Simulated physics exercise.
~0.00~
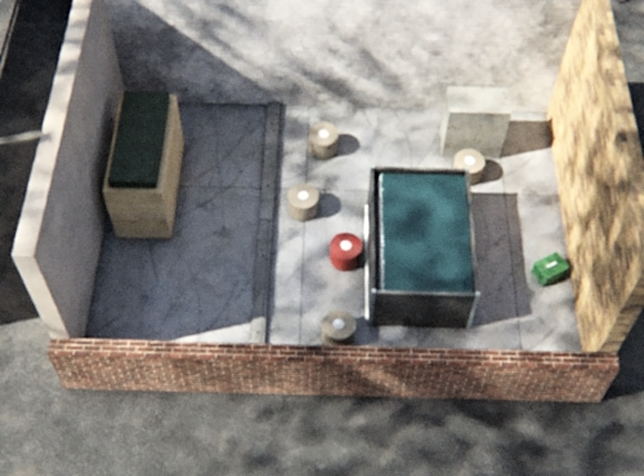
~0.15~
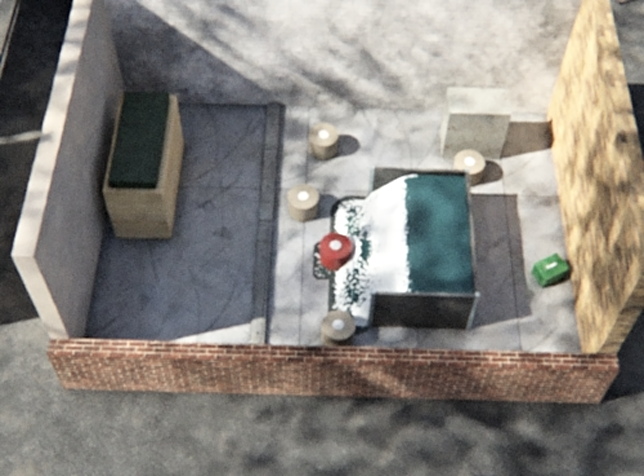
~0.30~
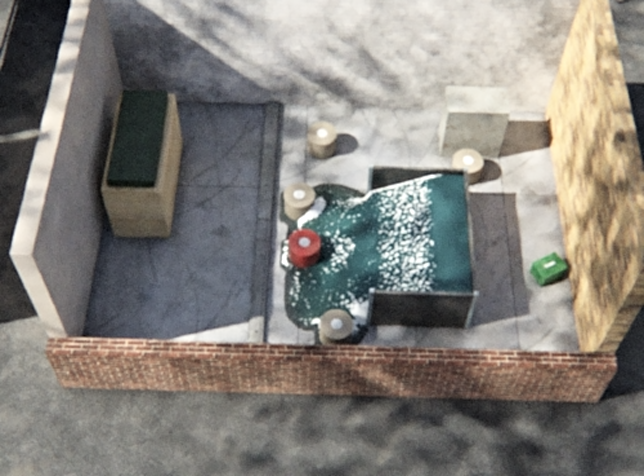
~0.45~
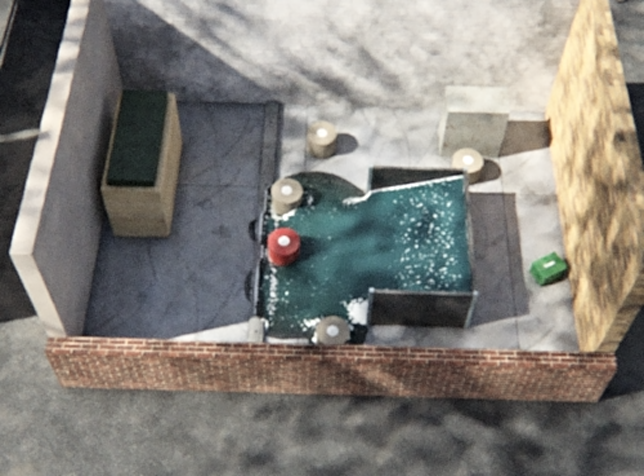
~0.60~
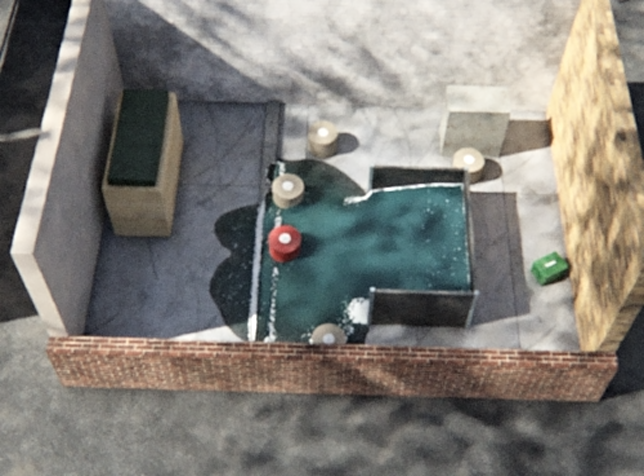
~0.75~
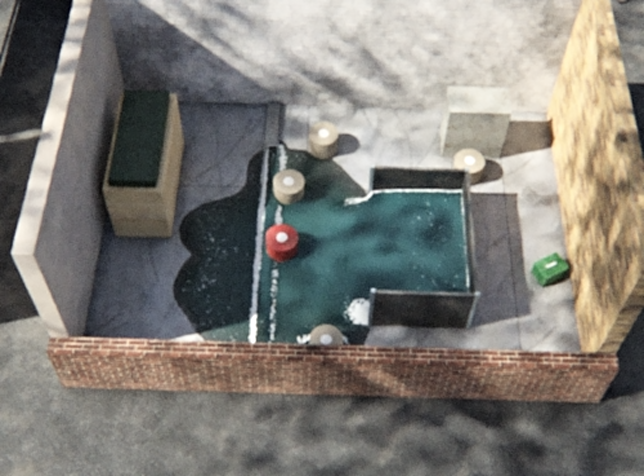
Teal water bursts from the left side of an open tank in a walled yard, foaming around a red tub and pushing it left. The pool spreads to a low kerb, nudging two pale tubs slightly, then crosses it and creeps over the darker ground beyond, while the green object on the right stays put.
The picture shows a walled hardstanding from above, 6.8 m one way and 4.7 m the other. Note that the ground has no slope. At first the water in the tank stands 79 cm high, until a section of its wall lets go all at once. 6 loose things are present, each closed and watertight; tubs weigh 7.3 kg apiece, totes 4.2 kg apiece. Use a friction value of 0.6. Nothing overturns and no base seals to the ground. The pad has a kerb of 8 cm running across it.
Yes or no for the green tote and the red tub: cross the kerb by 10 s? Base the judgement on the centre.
Going by the centre, the green tote fails to get over and the red tub reaches the far side.
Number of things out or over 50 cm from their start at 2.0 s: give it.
The count is 3.
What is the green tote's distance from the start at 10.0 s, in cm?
Around 80 cm from where it started.
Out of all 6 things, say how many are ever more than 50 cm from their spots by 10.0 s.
6 in all.
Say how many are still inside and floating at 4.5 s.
The number is 3.
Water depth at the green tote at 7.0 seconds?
The depth there is around 3 cm.
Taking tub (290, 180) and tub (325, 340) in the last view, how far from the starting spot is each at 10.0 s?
250 cm and 250 cm respectively.
After 2.0 s the green tote is near (551, 265), 0.0 m from its start, aground; the red tub is near (108, 238), 3.3 m from its start, afloat; 1 of 6 are over the mark; 2 afloat.
After 4.5 s the green tote is near (551, 265), 0.0 m from its start, aground; the red tub is near (119, 234), 3.2 m from its start, afloat; 1 of 6 are over the mark; 3 afloat.
After 7.0 s the green tote is near (536, 245), 0.4 m from its start, aground; the red tub is near (113, 234), 3.3 m from its start, afloat; 1 of 6 are over the mark; 3 afloat.
After 10.0 s the green tote is near (495, 284), 0.9 m from its start, afloat; the red tub is near (152, 245), 2.7 m from its start, afloat; 1 of 6 are over the mark; 6 afloat.
